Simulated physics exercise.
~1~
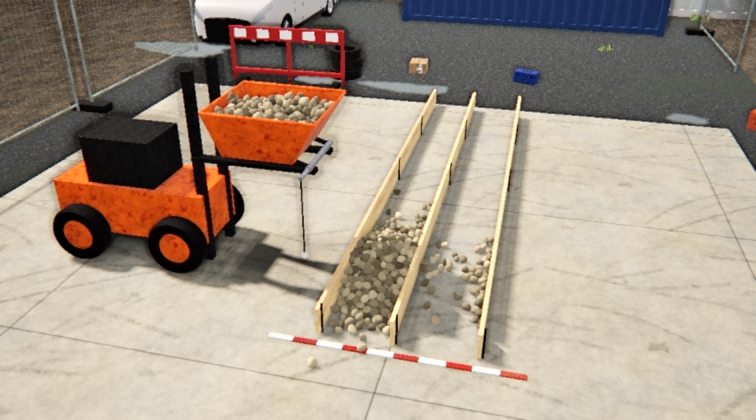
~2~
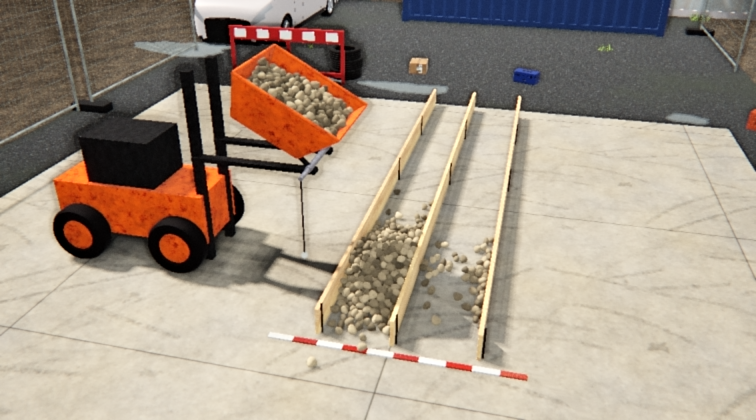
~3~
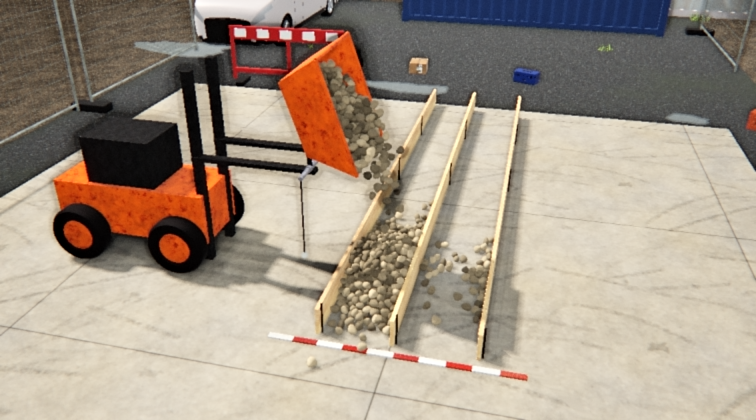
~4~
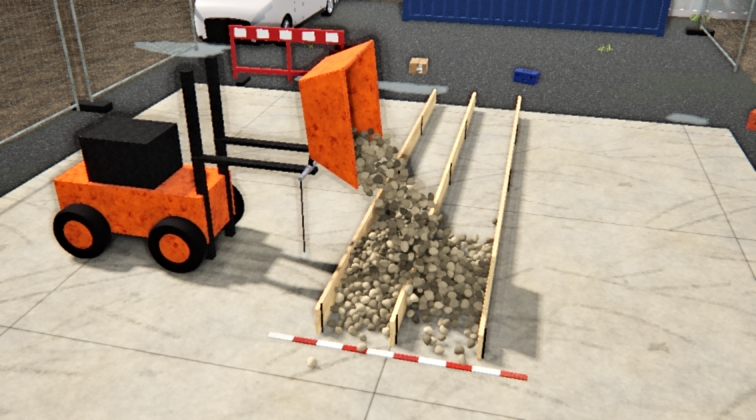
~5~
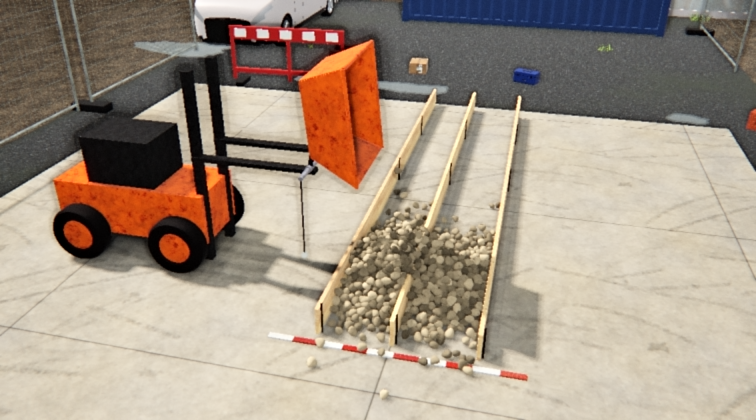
In the video, an orange forklift tips its raised skip of stones to the right, pouring them onto an earlier pile between wooden planks on a concrete yard. The stones spill over the middle plank and spread across both bays, leaving the skip empty and steeply tilted.
